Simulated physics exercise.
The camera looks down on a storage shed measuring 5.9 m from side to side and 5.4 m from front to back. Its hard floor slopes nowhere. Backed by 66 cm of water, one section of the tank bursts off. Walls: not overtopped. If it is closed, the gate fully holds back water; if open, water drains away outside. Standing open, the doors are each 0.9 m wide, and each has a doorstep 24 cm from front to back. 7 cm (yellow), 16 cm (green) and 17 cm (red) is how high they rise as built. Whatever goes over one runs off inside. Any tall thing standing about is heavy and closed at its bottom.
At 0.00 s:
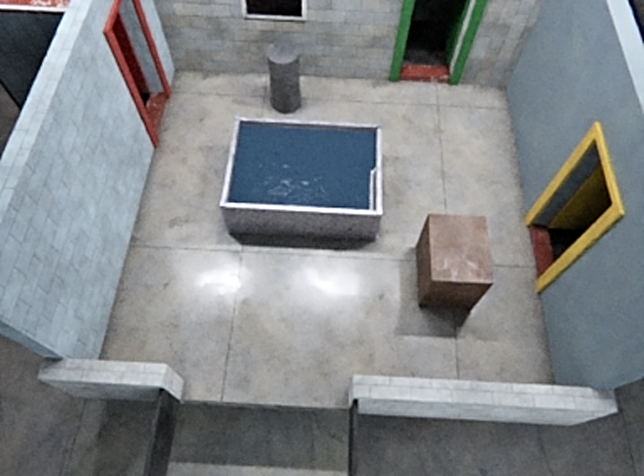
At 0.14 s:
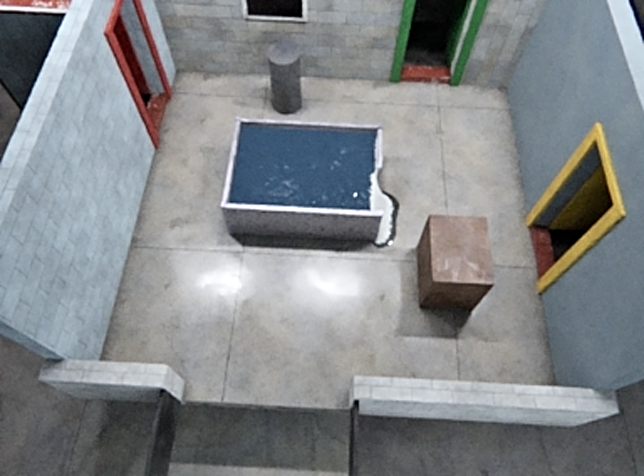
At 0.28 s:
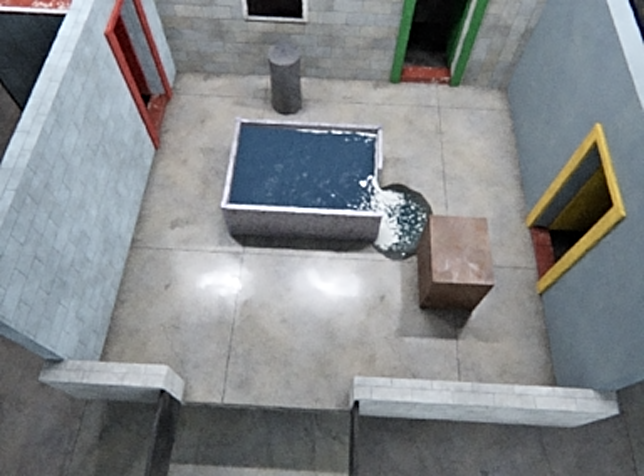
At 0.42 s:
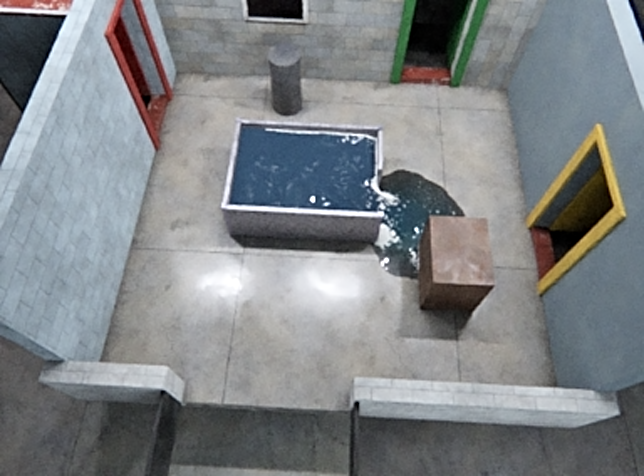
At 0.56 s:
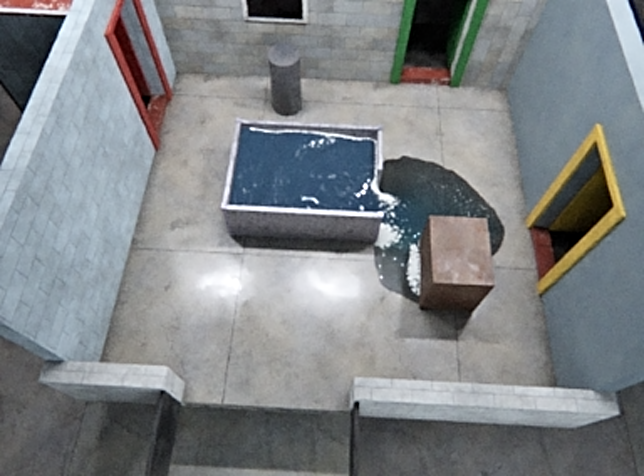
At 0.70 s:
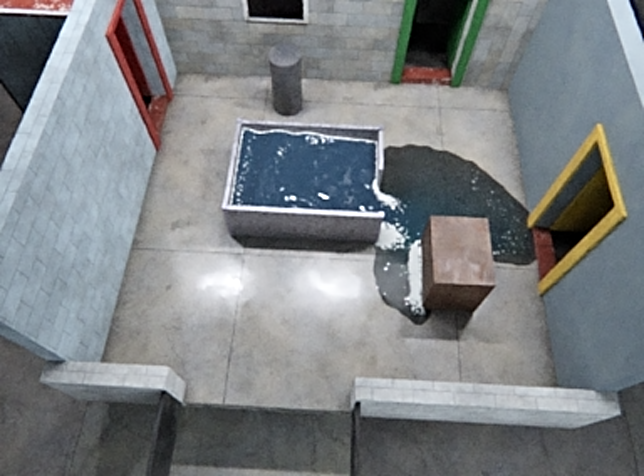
In a grey-walled storage shed, the right side of a water-filled tank burst open, and water poured onto the floor, spread around a brown block and reached the yellow-framed doorway.
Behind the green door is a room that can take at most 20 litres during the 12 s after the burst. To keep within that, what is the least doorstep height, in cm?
Some 6 cm.
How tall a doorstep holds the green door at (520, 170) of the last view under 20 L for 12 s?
Minimum: About 15 cm.
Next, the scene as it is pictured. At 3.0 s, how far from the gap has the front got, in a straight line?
Distance from gap: Approx. 3.4 m.
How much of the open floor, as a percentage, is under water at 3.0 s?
Wet share: Near 35 %.
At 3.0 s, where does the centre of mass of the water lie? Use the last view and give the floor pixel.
At about (372, 201).
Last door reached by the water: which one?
Red.
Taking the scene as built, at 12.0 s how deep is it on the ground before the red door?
Depth: Near 5.0 cm.
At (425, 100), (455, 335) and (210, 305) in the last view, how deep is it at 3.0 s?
That's 7, 0 and 0 cm, in the order given.
After 1.4 s water covers 20 % of the floor, deepest (36 cm) near (379, 221); it has not reached the green door.
After 3.0 s water covers 35 % of the floor, deepest (26 cm) near (502, 95); 10 cm at the green door, 0 litres in over its 16 cm doorstep.
After 12.0 s water covers 95 % of the floor, deepest (8 cm) near (280, 149); 4 cm at the green door, 0 litres in over its 16 cm doorstep.
At the green door as built, the water arrived by 2.6 s and peaked near 12 cm at 3.6 s.
With a doorstep of 5 cm, 31 litres would have come in within the 12 s; with 7 cm, 13 litres. So under 20 litres takes about 6 cm.
